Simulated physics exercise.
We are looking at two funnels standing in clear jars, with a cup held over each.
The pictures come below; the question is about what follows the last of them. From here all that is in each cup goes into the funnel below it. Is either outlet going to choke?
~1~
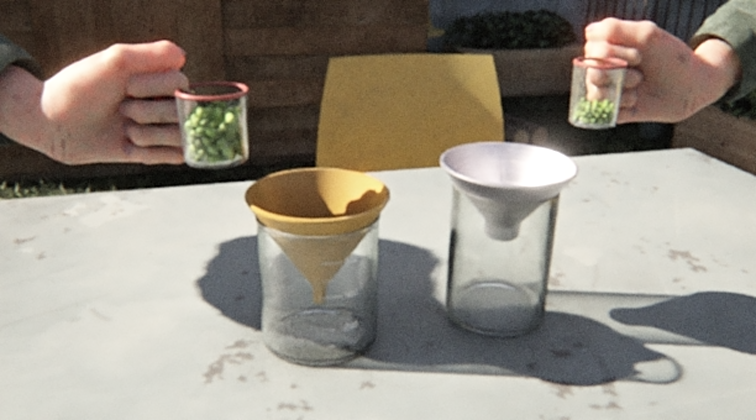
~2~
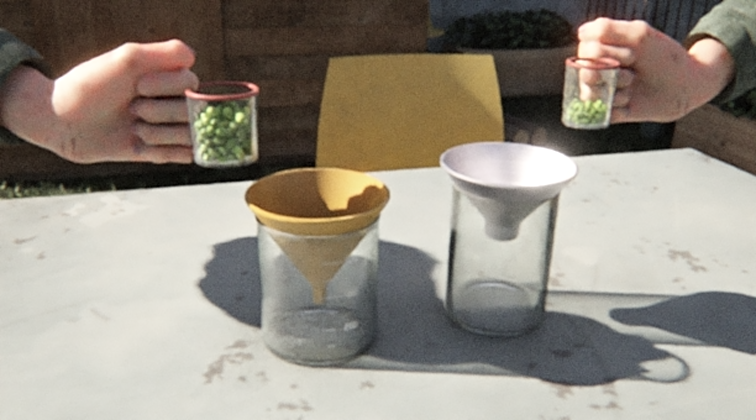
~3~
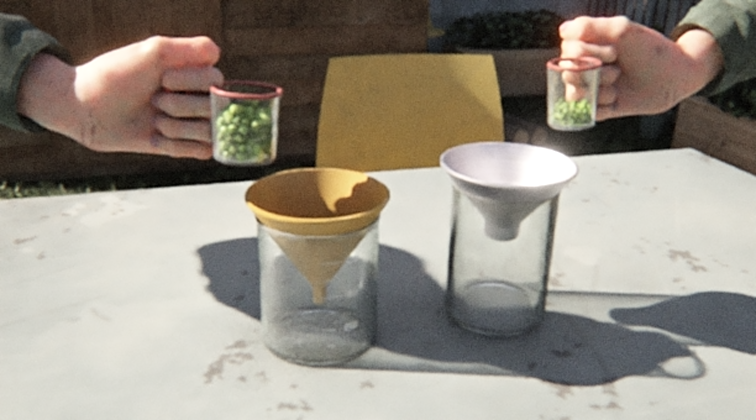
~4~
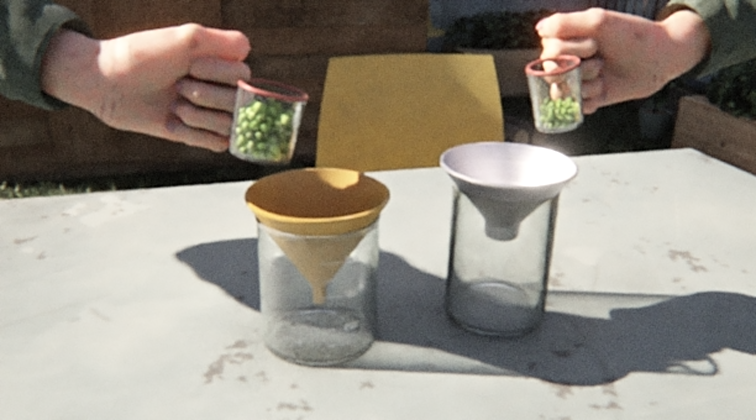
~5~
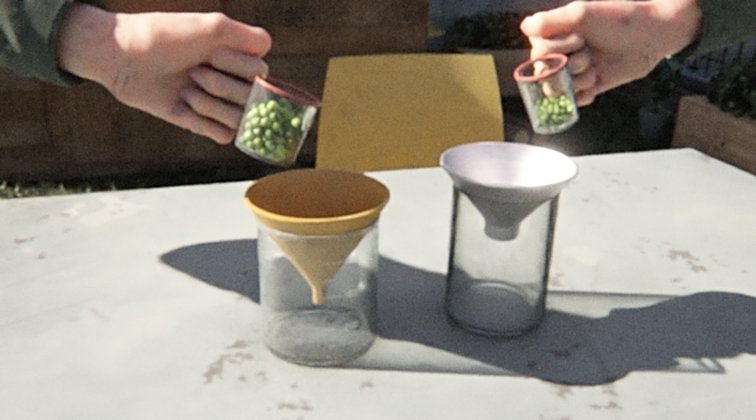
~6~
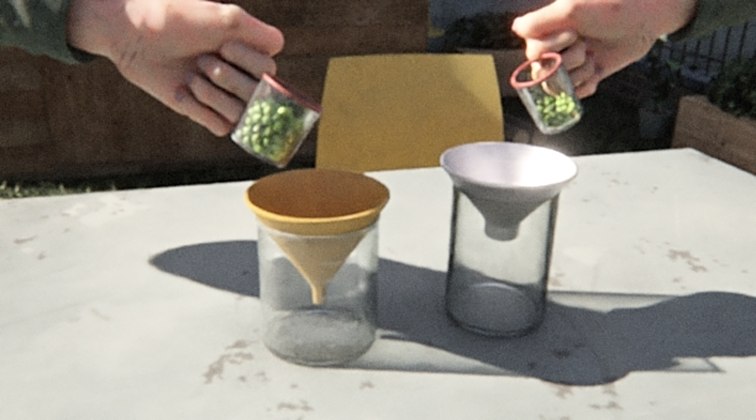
By the end the one on the left stops up, and the one on the right drains out.
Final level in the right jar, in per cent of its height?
It is filled to about 5 percent.
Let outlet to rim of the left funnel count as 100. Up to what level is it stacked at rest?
It sits at around 65 per cent.
Then, 0.32 s later than the last frame, left, every one still in the cup; right, every one still in the cup.
Then, 0.67 s later than the last frame, left, almost all still in the cup, about a tenth in or over the funnel; right, every one still in the cup.
Then, 1.07 s later than the last frame, left, every one in or over the funnel; right, roughly half in or over the funnel, roughly half down in the jar.
When it is over, left, every one stuck in the funnel, not one down in the jar; right, every one down in the jar.
